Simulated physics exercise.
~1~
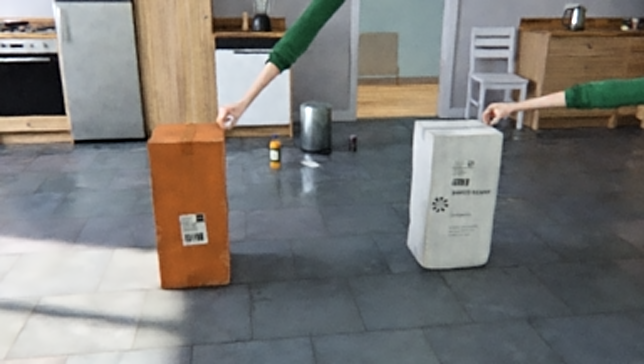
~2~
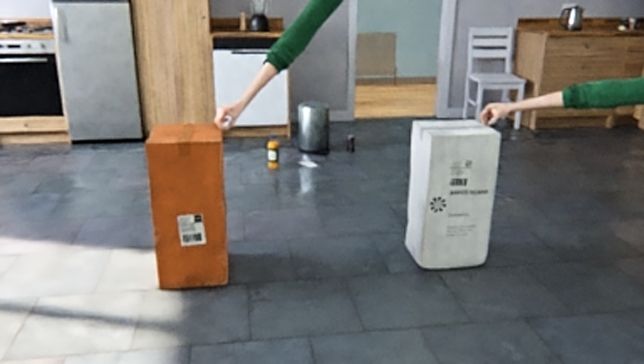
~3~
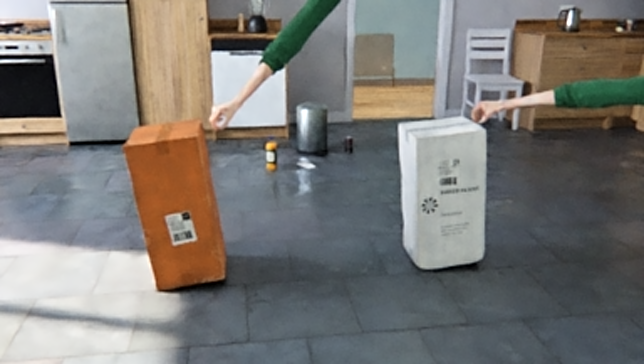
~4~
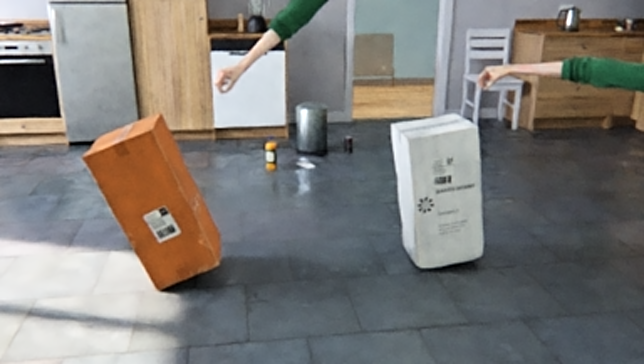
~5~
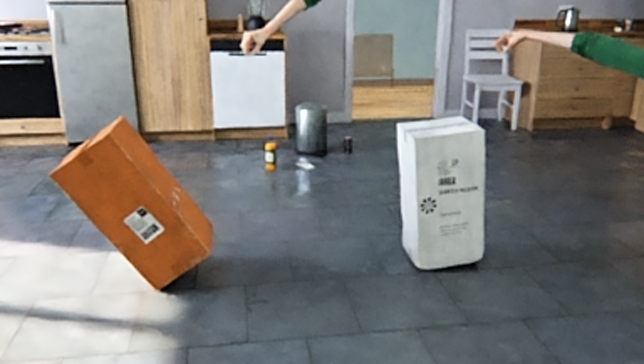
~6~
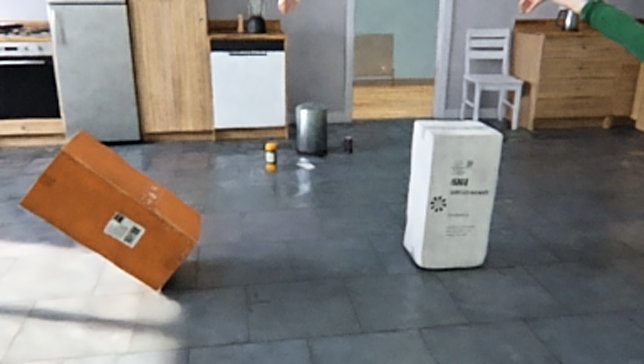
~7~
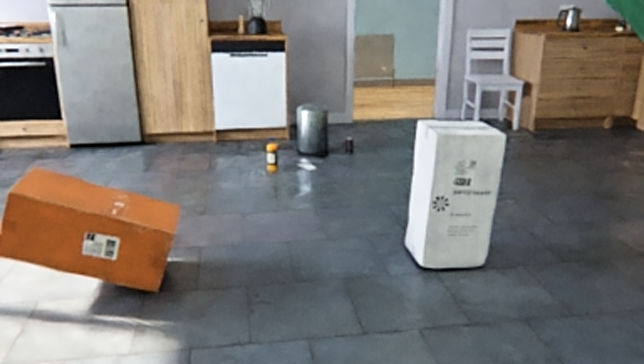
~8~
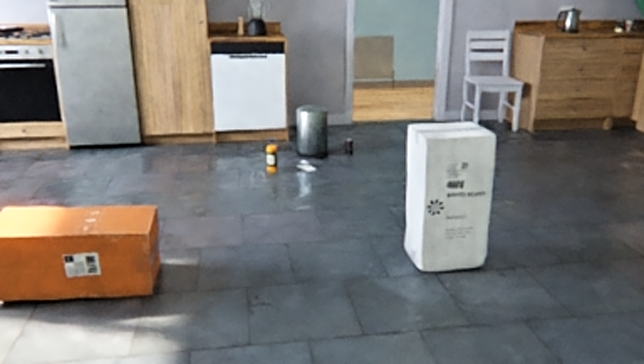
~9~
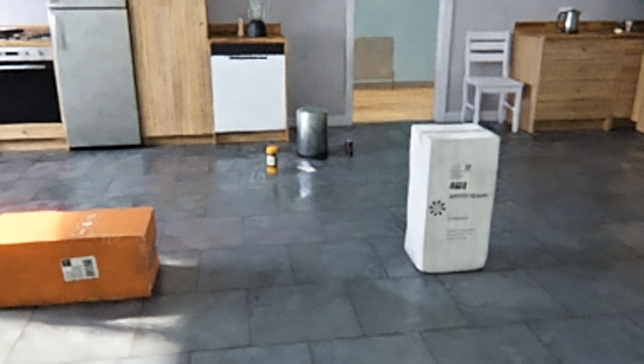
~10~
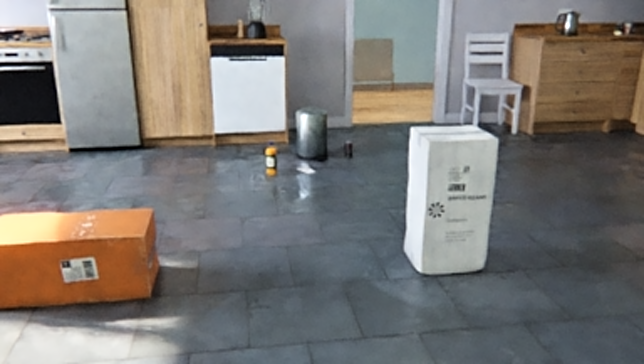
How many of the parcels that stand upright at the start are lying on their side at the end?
One of the two parcels ends up lying on its side, the orange one.
